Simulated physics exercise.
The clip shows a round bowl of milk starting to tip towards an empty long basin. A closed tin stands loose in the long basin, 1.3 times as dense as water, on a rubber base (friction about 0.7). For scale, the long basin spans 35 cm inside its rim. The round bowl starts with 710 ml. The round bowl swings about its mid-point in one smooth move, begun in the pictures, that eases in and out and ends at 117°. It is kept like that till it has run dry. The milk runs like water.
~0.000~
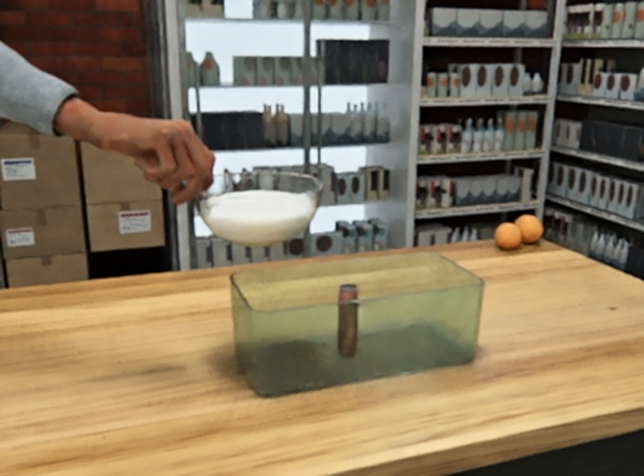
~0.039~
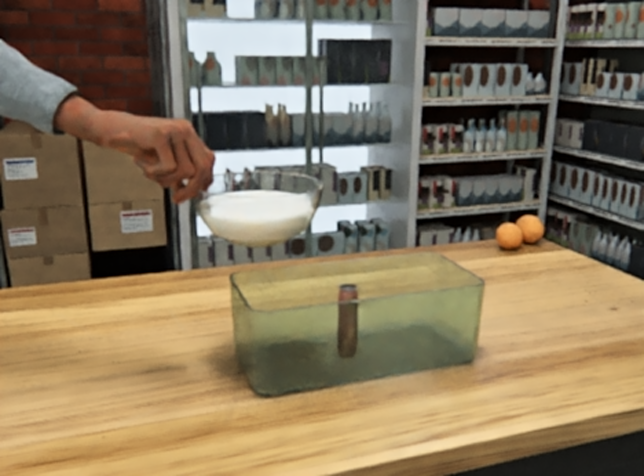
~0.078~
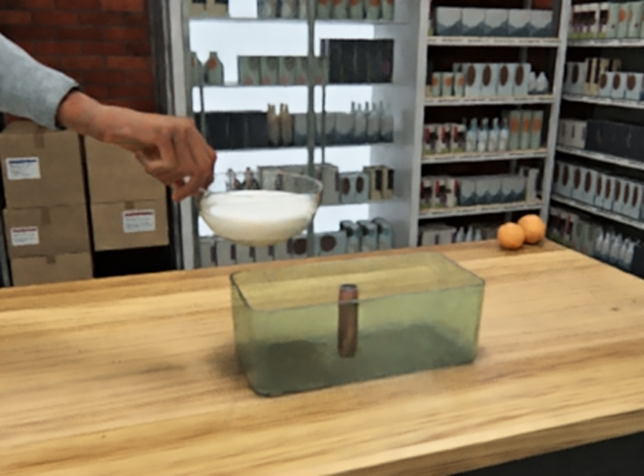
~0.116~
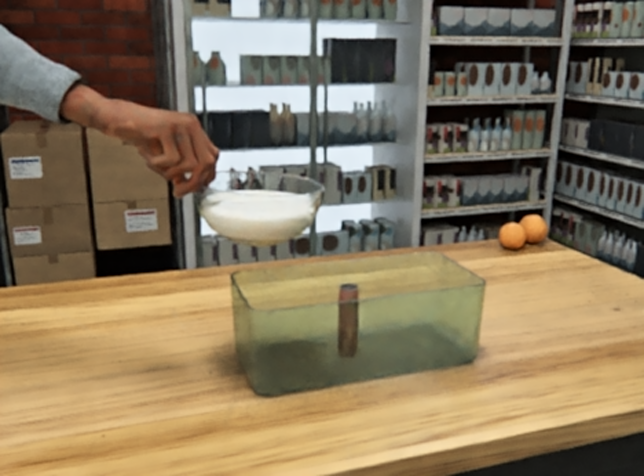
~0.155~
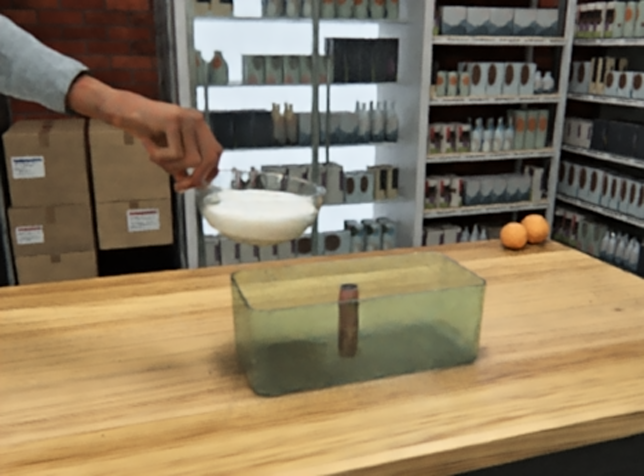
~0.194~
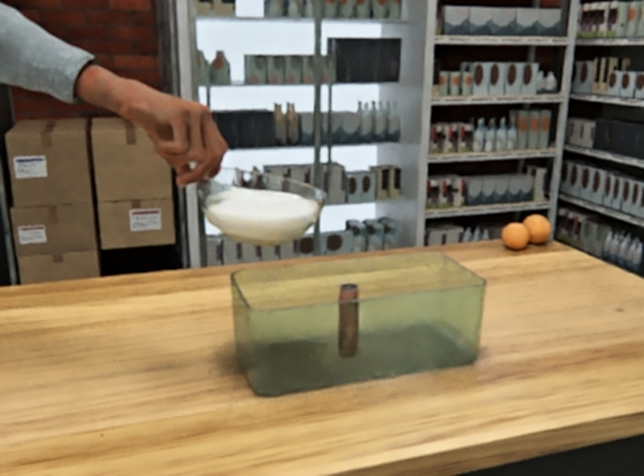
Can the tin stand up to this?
It remains upright.
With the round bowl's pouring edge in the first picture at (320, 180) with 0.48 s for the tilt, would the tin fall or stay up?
Then it goes over.
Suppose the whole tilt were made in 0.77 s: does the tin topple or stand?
Then it remains upright.
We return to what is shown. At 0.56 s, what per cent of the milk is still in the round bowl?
Some 34 per cent.
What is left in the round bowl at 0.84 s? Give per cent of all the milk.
Some 0 per cent.
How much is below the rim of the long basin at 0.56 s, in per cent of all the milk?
Some 26 per cent.
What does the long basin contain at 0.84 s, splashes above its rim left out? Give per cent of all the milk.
Near 100 in a hundred.
After 0.56 s the tilt is 78° and 35 per cent is still to pour; the tin stands where it began.
After 0.84 s the tilt is 114° and 0 per cent is still to pour; the tin stands where it began.
After 1.12 s the tilt is 117° and 0 per cent is still to pour; the tin stands where it began.
After 1.43 s the tilt is 117° and 0 per cent is still to pour; the tin stands where it began.
In the end the tin stands where it began.
